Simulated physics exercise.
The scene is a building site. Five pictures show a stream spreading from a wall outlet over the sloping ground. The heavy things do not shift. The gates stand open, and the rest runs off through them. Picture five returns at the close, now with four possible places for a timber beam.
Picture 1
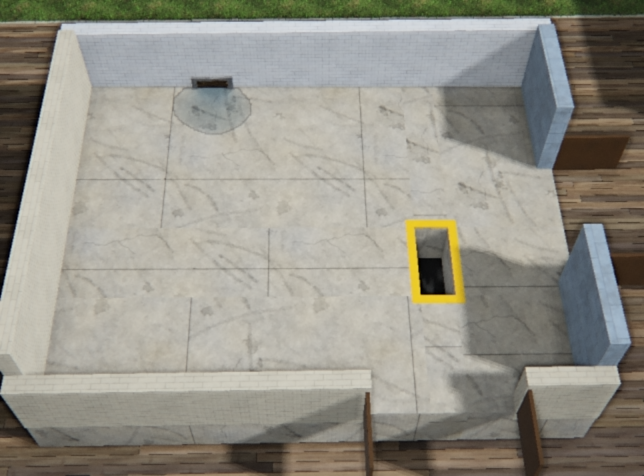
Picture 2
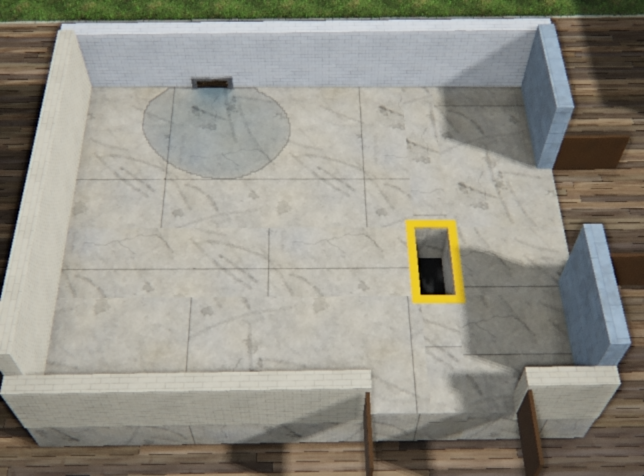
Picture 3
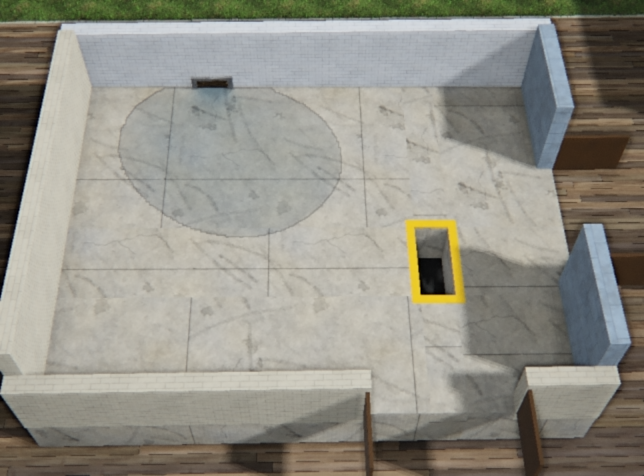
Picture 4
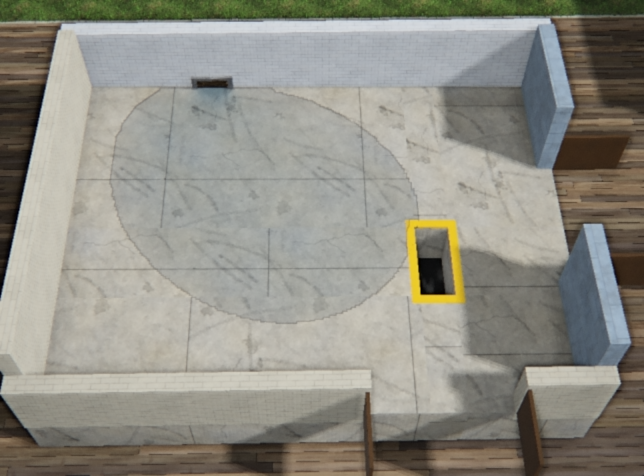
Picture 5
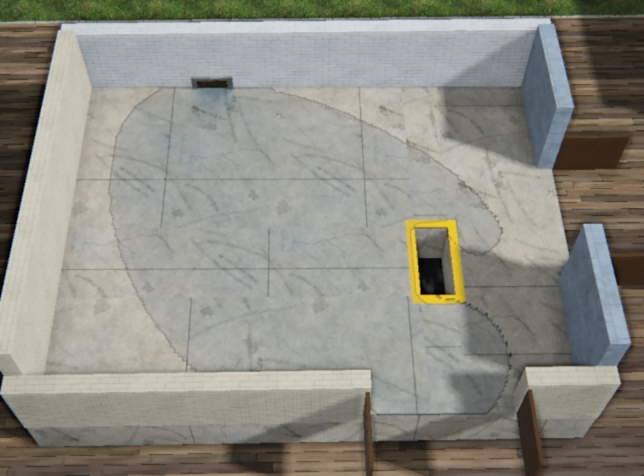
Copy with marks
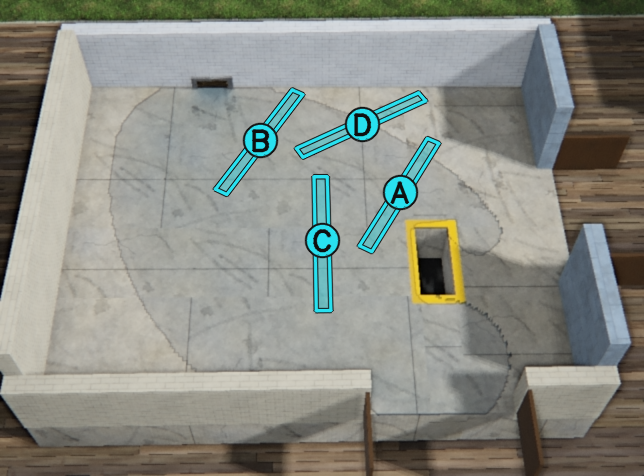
A walled building site with a pale, marble-like floor is seen from high above, with dark wooden boards around it and grass along the top edge. A small dark outfall sits at the back wall, a yellow-rimmed drain pit lies right of centre, and gates stand open at the right and front. Bluish water spreads from the outfall across the floor, reaches and surrounds much of the pit, and enters it, while the camera stays still.
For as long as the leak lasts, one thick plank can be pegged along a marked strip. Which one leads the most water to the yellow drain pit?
Best: D.
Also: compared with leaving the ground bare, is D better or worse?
It is worse.
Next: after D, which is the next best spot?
The answer is C.
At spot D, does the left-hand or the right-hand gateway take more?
More leaves on the left.
On the marked copy, A from (365, 248) to (433, 140); B from (221, 191) to (297, 92); C from (323, 310) to (320, 176); D from (299, 152) to (422, 96).
With A, about 3 % of the stream goes into the yellow drain pit, about 96 % out by the gates.
With B, about 3 % of the stream goes into the yellow drain pit, about 97 % out by the gates.
With C, about 11 % of the stream goes into the yellow drain pit, about 88 % out by the gates.
With D, about 20 % of the stream goes into the yellow drain pit, about 79 % out by the gates.
